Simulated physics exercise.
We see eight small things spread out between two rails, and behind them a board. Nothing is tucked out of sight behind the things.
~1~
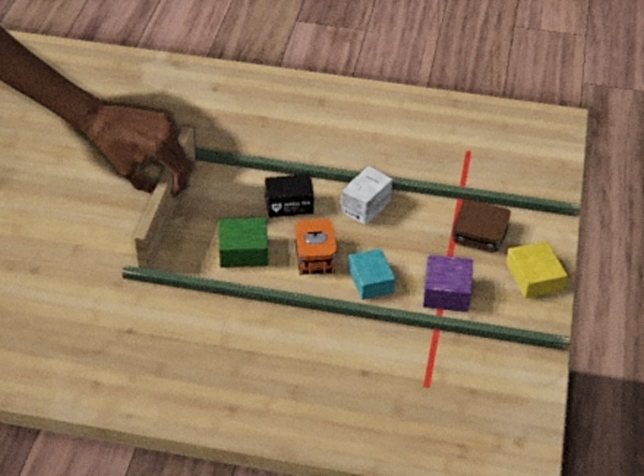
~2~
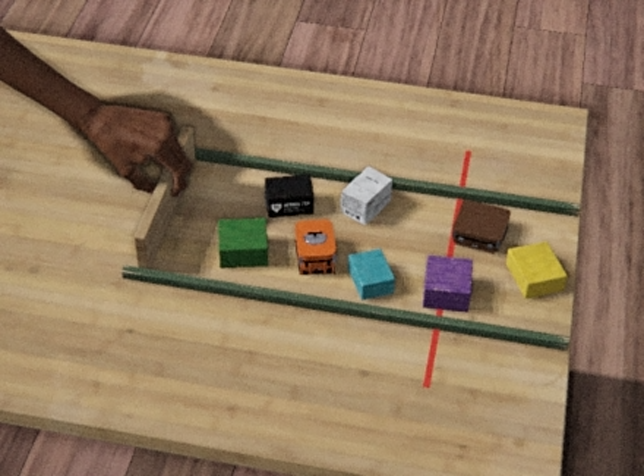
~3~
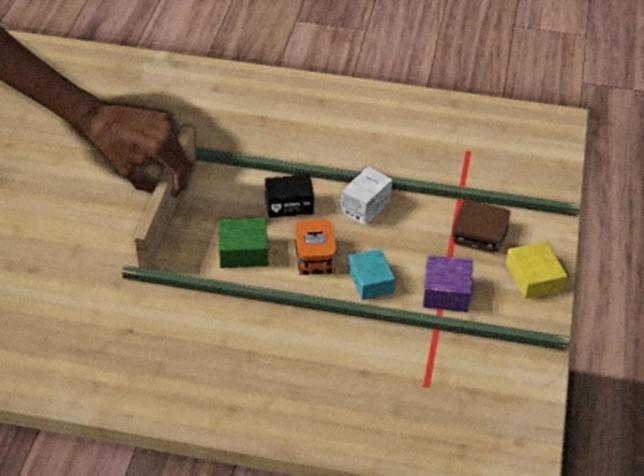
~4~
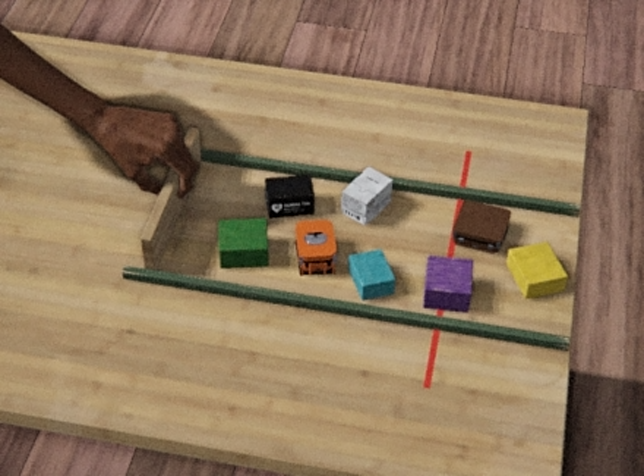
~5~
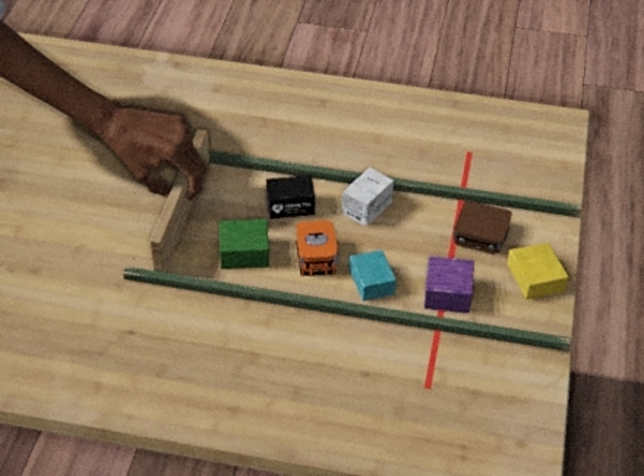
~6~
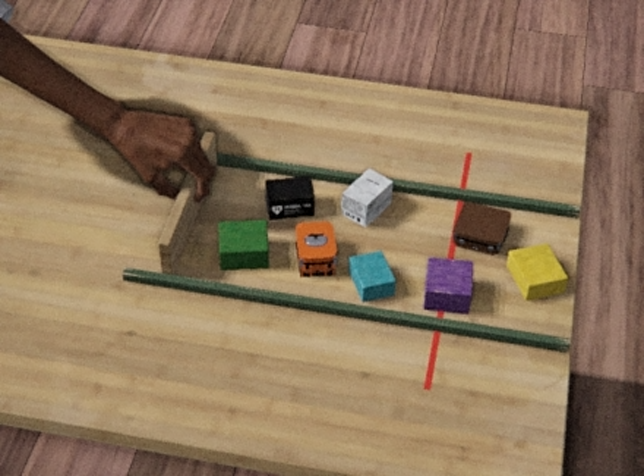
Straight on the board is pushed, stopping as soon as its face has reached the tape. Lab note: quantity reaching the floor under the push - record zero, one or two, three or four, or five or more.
Recorded: One or two.
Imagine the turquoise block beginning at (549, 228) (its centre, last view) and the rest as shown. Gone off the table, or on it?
It keeps its place.
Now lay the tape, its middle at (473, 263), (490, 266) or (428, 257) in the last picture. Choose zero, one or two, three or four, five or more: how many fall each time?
1 or 2; three or four; zero.
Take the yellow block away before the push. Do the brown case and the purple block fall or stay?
Looking at the two, the brown case stays up top and the purple block ends up below.
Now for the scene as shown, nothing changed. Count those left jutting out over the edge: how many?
The overhang total is 1.
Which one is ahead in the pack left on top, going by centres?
That would be the yellow block, the foremost.
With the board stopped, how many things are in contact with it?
It's touching 3 at the end.
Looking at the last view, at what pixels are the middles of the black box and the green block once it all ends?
In order, first (478, 234), then (470, 285).
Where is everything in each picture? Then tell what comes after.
The first frame shows yellow block (536, 270); brown case (481, 227); purple block (448, 283); board (167, 197); tape (450, 258).
The second frame shows brown case (481, 228); white box (367, 196).
The third frame shows purple block (448, 283); green block (243, 243).
The fourth frame shows yellow block (537, 270); black box (290, 196).
The fifth frame shows brown case (482, 229); orange case (316, 249).
The sixth frame shows yellow block (537, 272); brown case (482, 230); purple block (449, 285); board (189, 202); tape (450, 260).
Early on, none off yet; yellow block at rest near (537, 272); brown case at rest near (482, 230); purple block at rest near (449, 285).
A while later, none off yet; yellow block at rest near (537, 272); brown case at rest near (482, 230); purple block travelled about its own width near (478, 289).
Further along, none off yet; yellow block travelled a little near (559, 269); brown case moving near (494, 229); purple block travelled well along near (554, 306).
Finally, the number that fall off is one or two; lost, purple block.
